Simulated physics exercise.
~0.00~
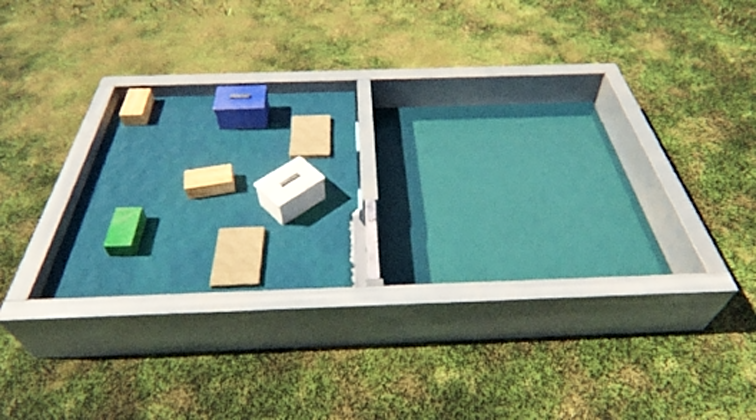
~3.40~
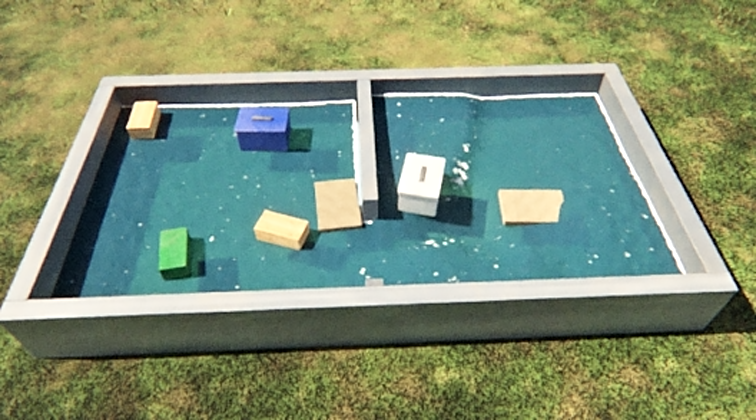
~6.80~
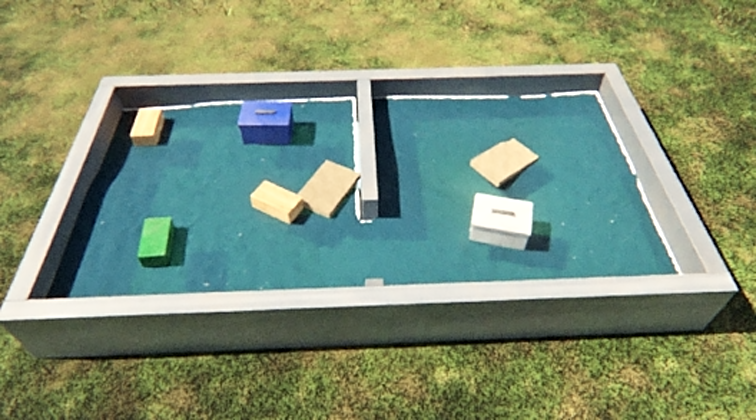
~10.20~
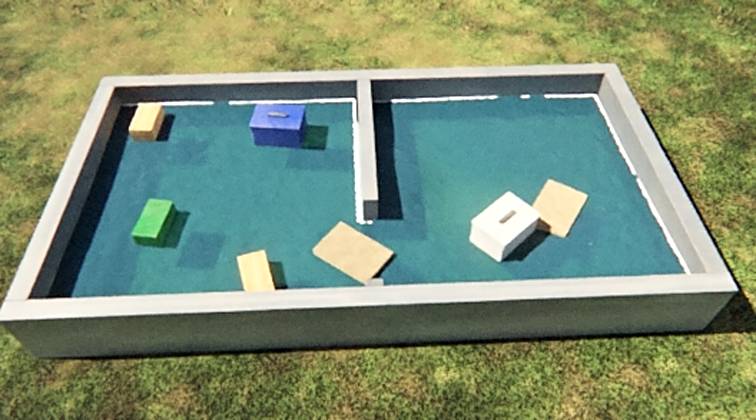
Water fills a pale two-part tank set on grass, with the left side holding a green block, a blue tote, a white box, tan blocks and flat tan slabs. Part of the divider opens, and the white box and one slab drift through into the right side as flecks of foam scatter. The white box moves farther right while the slab beside it turns. Left of the divider, another slab and a tan block swing down toward the near wall. At the end everything floats, with the green block and blue tote still on the left.
